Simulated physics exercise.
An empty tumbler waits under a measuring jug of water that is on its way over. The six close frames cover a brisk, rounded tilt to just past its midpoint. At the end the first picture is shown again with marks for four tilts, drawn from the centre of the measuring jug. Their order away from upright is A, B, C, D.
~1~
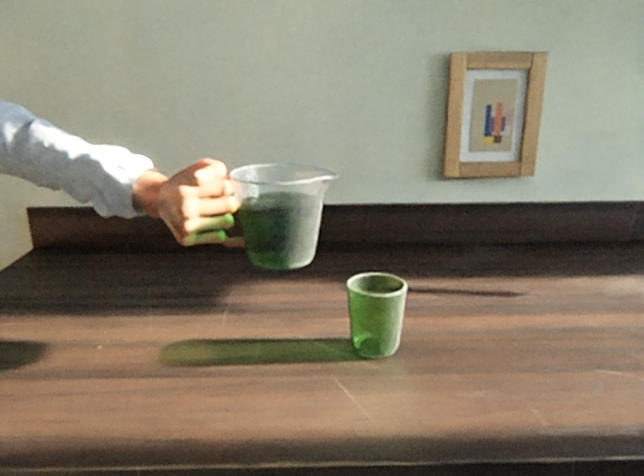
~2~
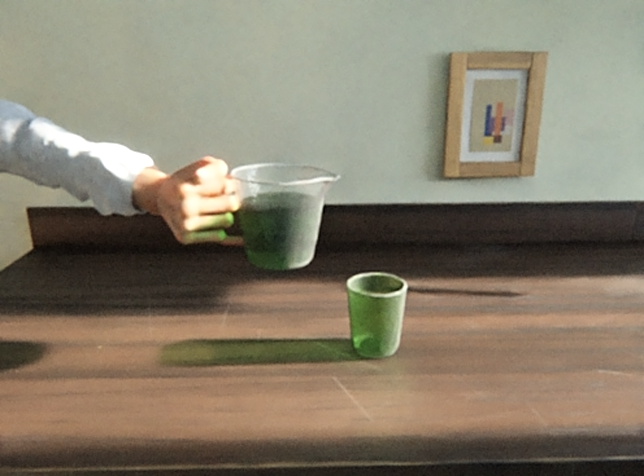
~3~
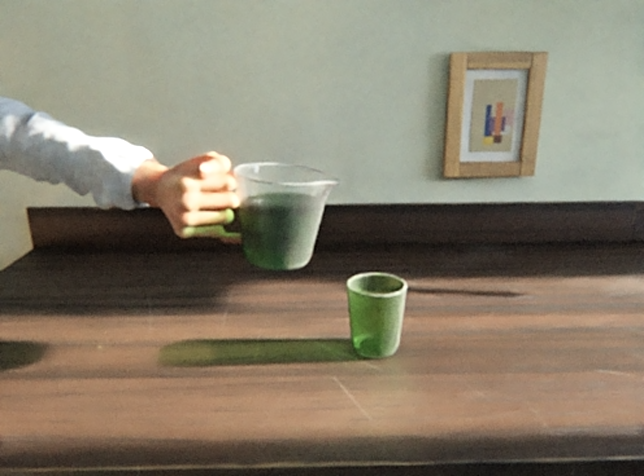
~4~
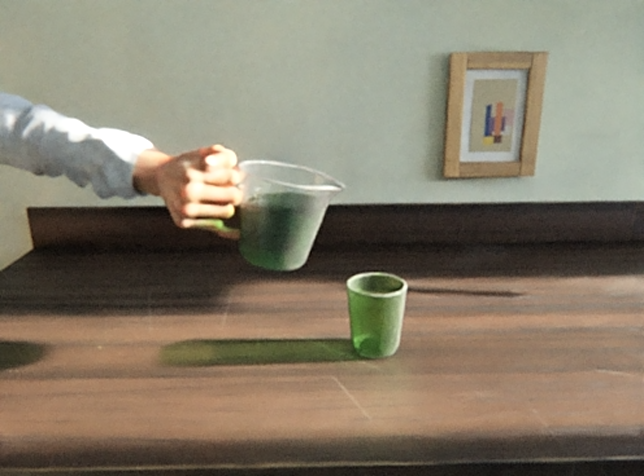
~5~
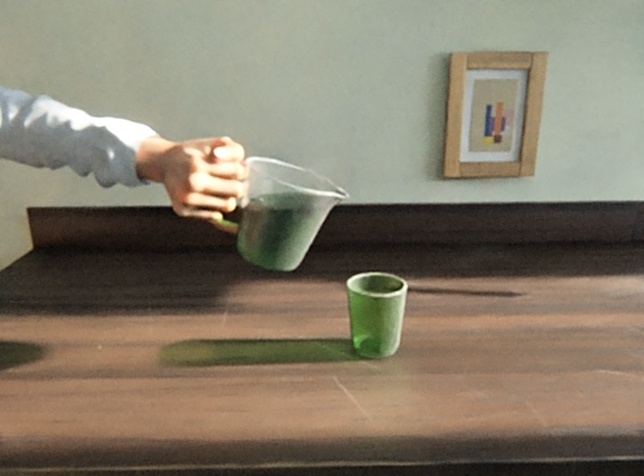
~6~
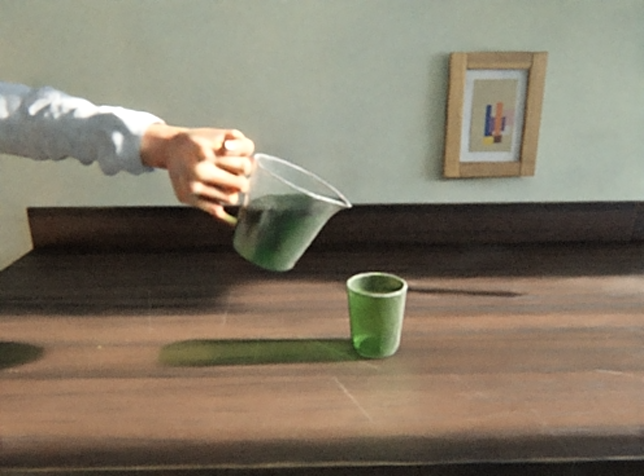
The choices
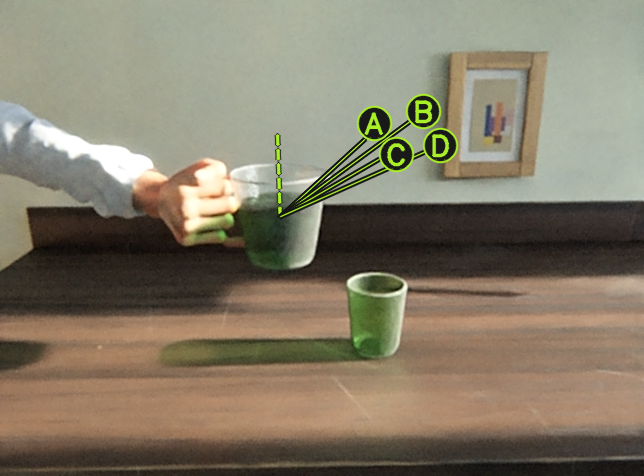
The clip shows a hand holding a clear measuring jug of water above and to the left of a green tumbler on a wooden surface, first keeping it upright, then gradually tilting it to the right.
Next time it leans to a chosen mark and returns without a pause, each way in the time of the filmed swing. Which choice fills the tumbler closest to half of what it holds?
Choose B.
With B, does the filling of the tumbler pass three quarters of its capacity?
No, it does not.
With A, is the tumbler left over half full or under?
Under half.
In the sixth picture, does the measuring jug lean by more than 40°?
No.
In lime, A at (364, 139); B at (409, 122); C at (379, 159); D at (425, 151).
With A, the tumbler ends with about 34 % of what it can hold.
With B, the tumbler ends with about 49 % of what it can hold.
With C, the tumbler ends with about 68 % of what it can hold.
With D, the tumbler ends with about 81 % of what it can hold; 6 % of the water is spilt.
